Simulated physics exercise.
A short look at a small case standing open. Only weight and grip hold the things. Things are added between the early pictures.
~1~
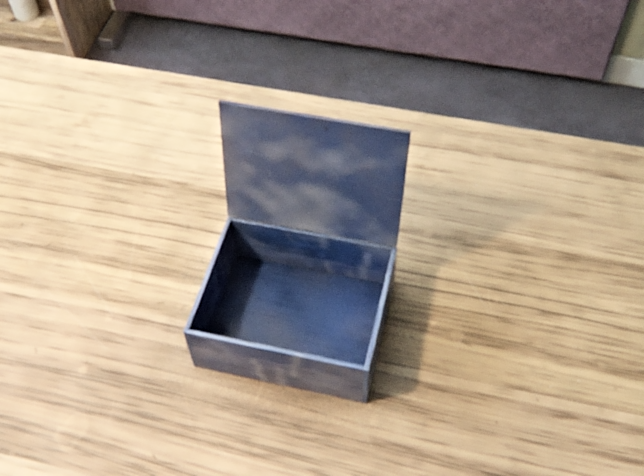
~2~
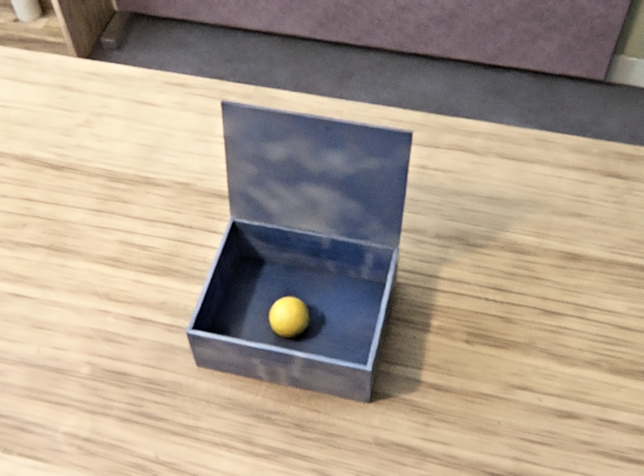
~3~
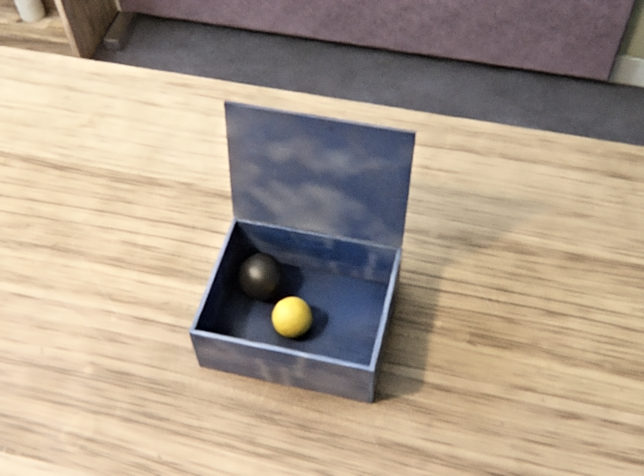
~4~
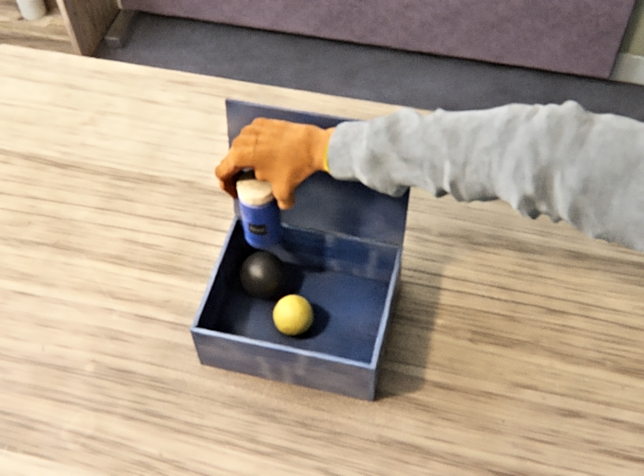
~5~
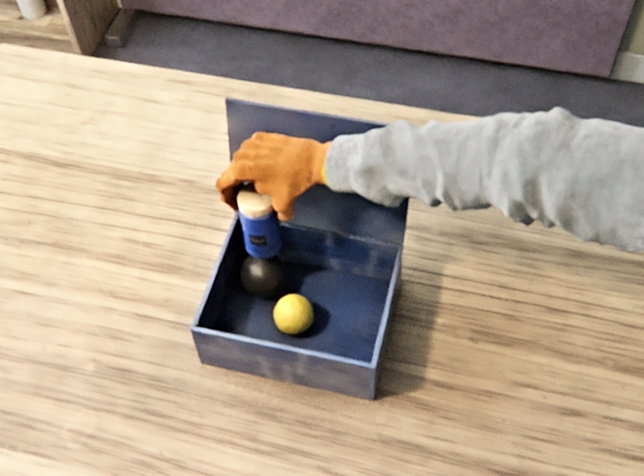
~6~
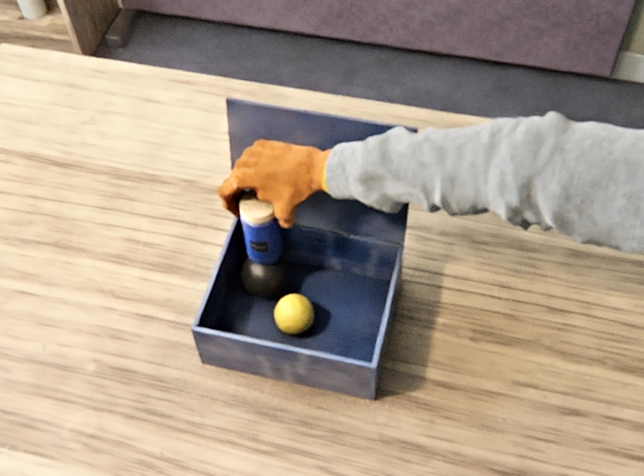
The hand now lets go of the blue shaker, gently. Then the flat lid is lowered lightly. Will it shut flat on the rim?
As it turns out, it shuts flat.
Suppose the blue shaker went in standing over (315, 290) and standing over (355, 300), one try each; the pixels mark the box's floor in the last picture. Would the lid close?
First, it stays ajar; second, it stays ajar.
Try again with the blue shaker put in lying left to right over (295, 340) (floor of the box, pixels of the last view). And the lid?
Then it closes.
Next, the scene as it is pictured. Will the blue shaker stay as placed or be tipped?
The blue shaker ends up tilted.
Then, 1.40 s after the last picture, lid 90° above the rim; blue shaker tipped 17° from how it was near (261, 231).
Then, 2.00 s after the last picture, lid 48° above the rim; blue shaker tipped 24° from how it was near (231, 257); black ball rolled a little.
Then, 2.20 s after the last picture, lid 18° above the rim; blue shaker tipped 61° from how it was near (234, 301); black ball rolled a little.
Then, 2.50 s after the last picture, lid shut; blue shaker on its side near (252, 338); yellow lemon rolled about its own width; black ball rolled a little.
At rest, lid shut; tipped over in the box, blue shaker; moved from the start, yellow lemon and black ball. Seen from the same camera at the end, blue shaker near (257, 343).
